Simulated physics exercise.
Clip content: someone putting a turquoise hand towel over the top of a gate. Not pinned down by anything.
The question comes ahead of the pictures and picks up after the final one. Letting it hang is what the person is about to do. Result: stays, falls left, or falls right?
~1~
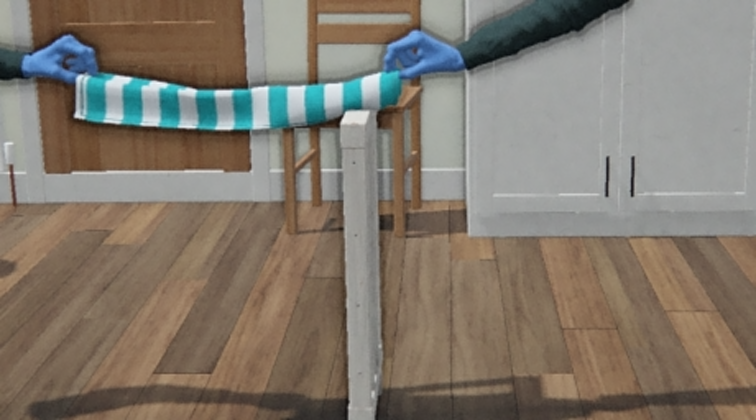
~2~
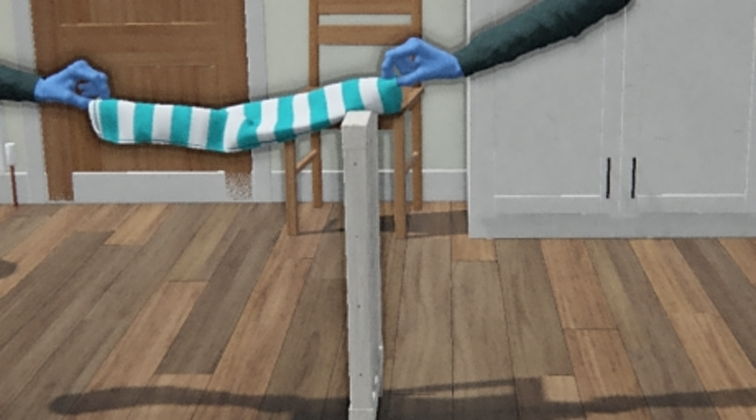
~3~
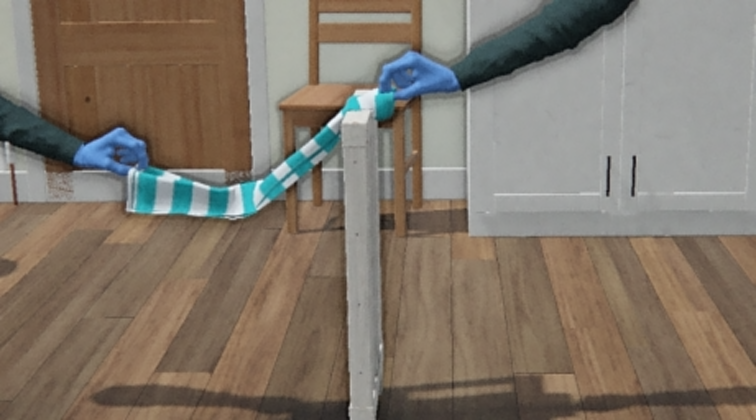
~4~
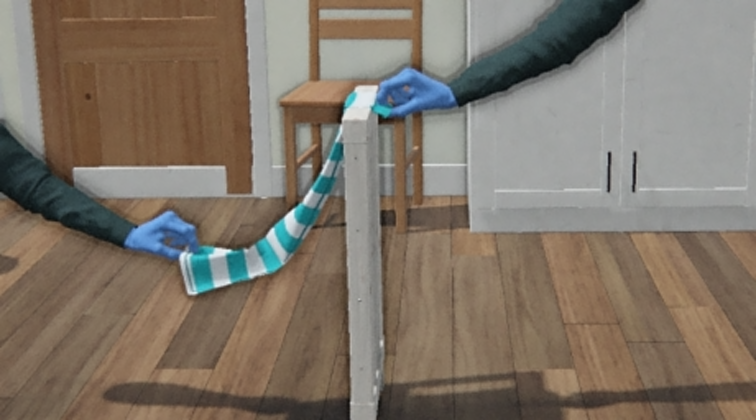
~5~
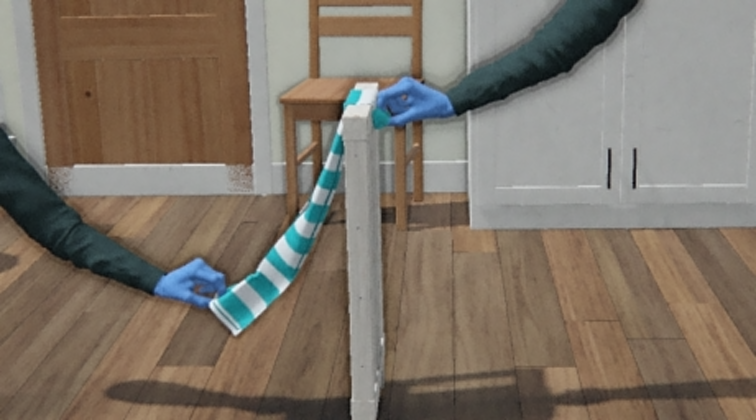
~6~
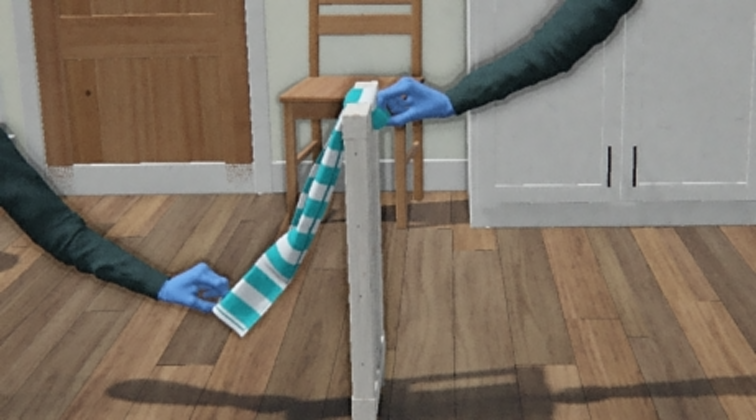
Gone to the left.
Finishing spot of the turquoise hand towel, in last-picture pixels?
Its resting place is (310, 412).
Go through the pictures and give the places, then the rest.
In the first picture, left end (81, 118); right end (388, 101); top of the gate (353, 129).
In the second picture, left end (101, 137); right end (393, 112).
In the third picture, left end (133, 211); right end (377, 103); top of the gate (354, 128).
In the fourth picture, left end (194, 294); right end (380, 112).
In the fifth picture, left end (240, 332); right end (374, 118).
In the sixth picture, left end (246, 332); right end (374, 118); far more of it on the left.
Then, 0.40 s on from there, hand towel clear of the top and falling near (315, 338).
Then, 0.72 s on from there, hand towel in a heap on the floor near (310, 410).
In the end, hand towel in a heap on the floor near (310, 411). The turquoise hand towel falls on the left side.
